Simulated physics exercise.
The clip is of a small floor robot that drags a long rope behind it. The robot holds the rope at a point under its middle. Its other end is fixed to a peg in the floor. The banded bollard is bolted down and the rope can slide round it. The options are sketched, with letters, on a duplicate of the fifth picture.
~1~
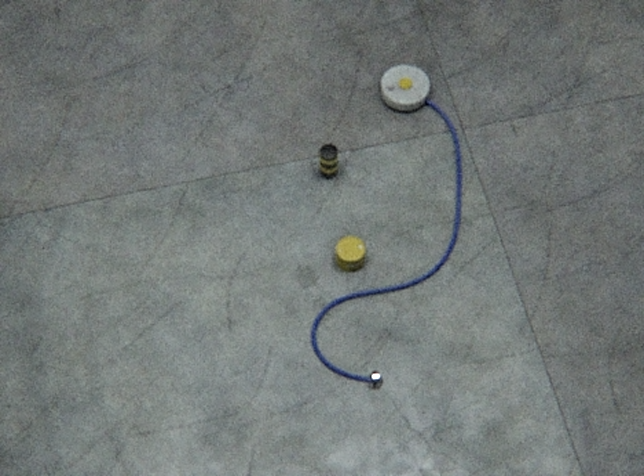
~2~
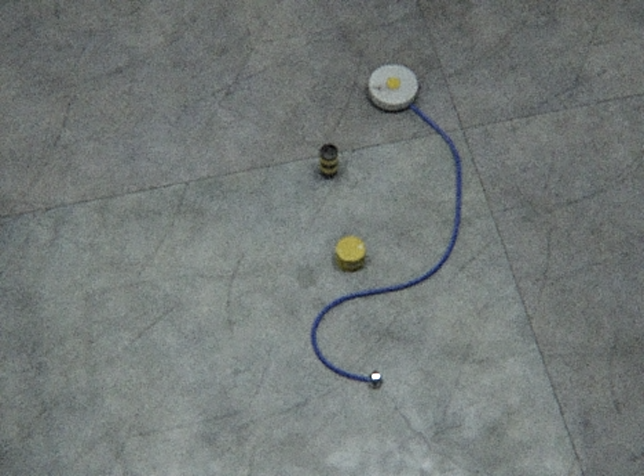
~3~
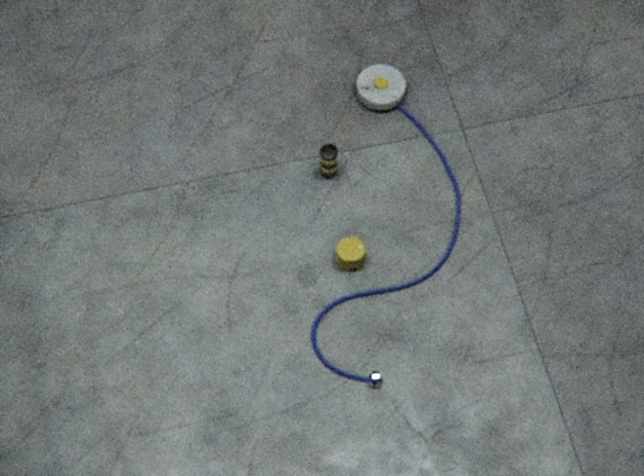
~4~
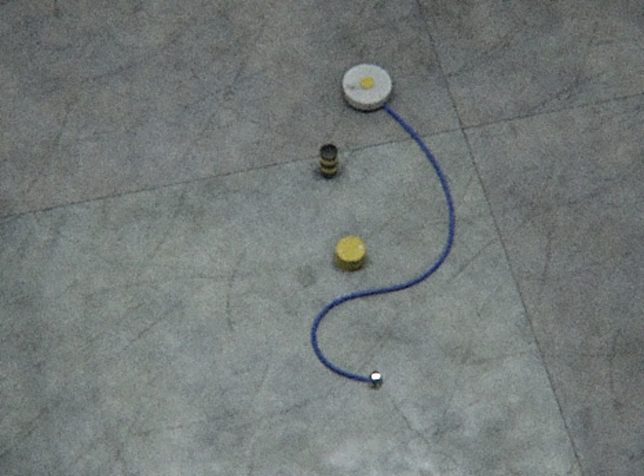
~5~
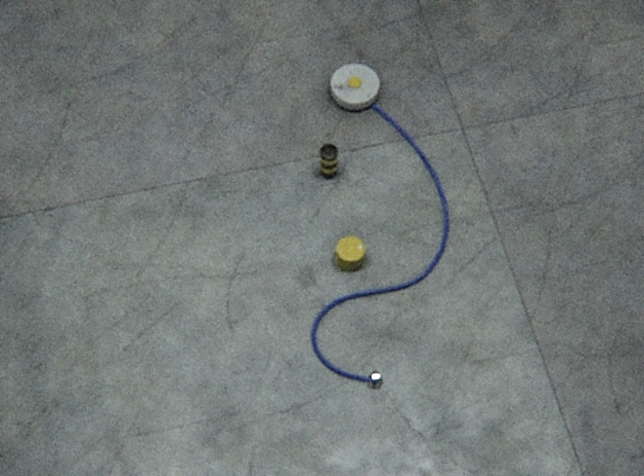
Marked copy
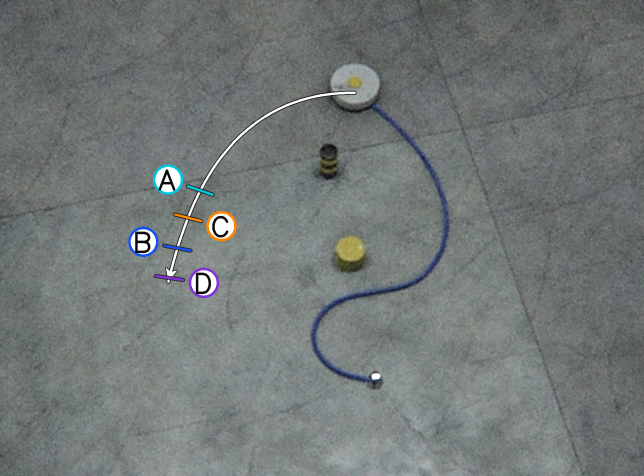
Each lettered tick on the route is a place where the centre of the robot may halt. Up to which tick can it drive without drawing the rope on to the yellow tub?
The farthest safe stop is C.
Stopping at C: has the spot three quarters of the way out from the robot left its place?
No.
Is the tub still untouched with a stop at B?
For that mark, no.
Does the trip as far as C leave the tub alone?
Yes.
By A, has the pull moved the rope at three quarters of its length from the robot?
No.
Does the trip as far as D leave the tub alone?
For that mark, no.
On the marked copy, A at (200, 191); B at (177, 248); C at (188, 218); D at (169, 278); the route from (355, 93) via (226, 152) to (168, 282).
Taking C. A third of the way, robot (276, 105), middle of the rope (418, 250).
Two thirds of the way, robot (218, 156), middle of the rope (406, 243).
When it is over, robot (187, 213), middle of the rope (368, 223); only the bollard has been touched, if anything.
As for the rest, A is safe but short; B brings the rope against the tub; D brings the rope against the tub.
